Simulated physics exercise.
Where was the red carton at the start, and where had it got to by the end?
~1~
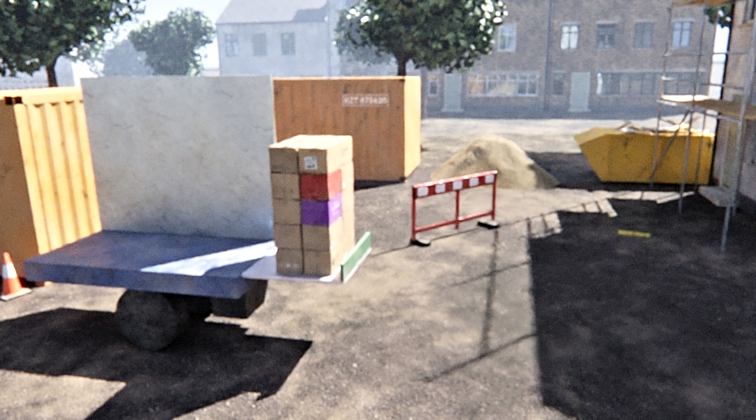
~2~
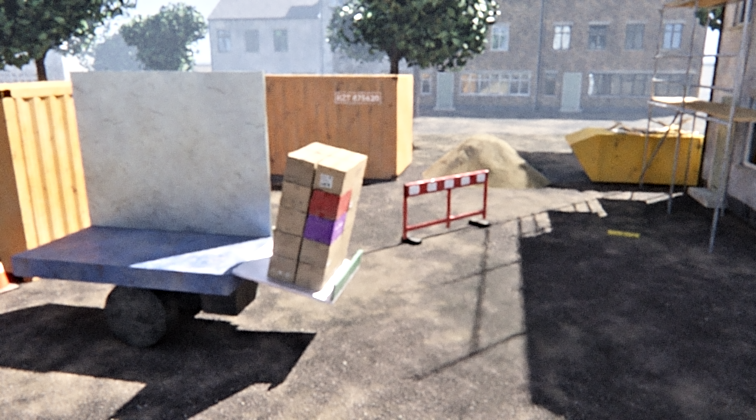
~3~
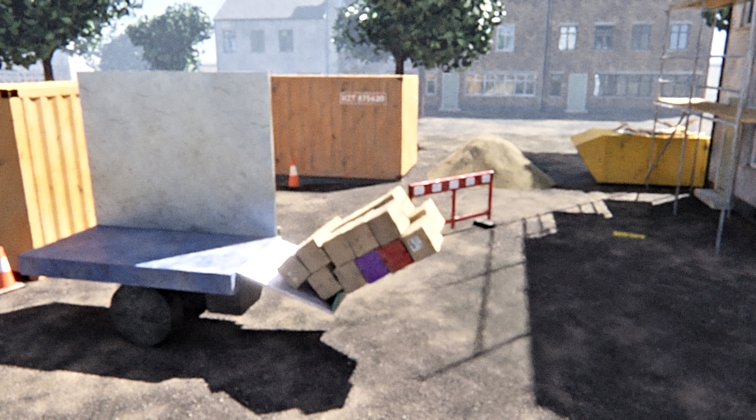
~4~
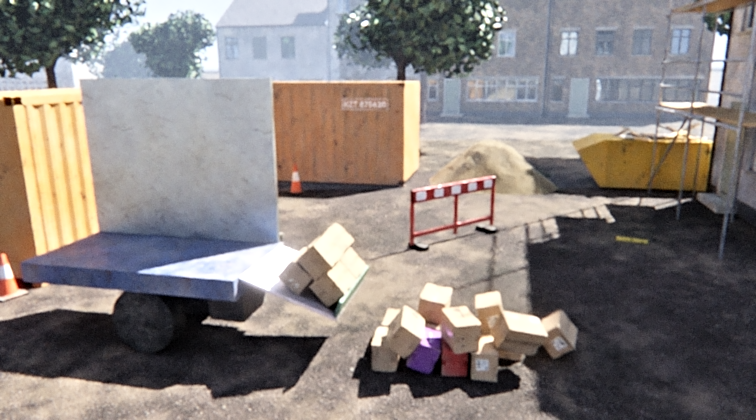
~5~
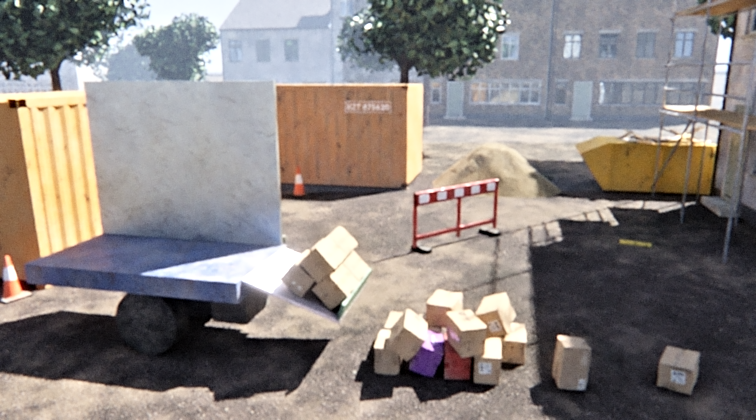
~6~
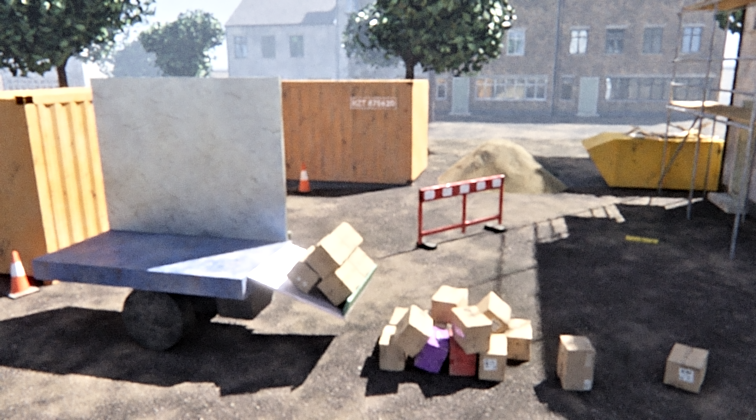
At first the red carton was near the top of the stack on the lorry's tail lift. By the end it lay on its side on the ground, in the heap of fallen boxes to the right of the lift.
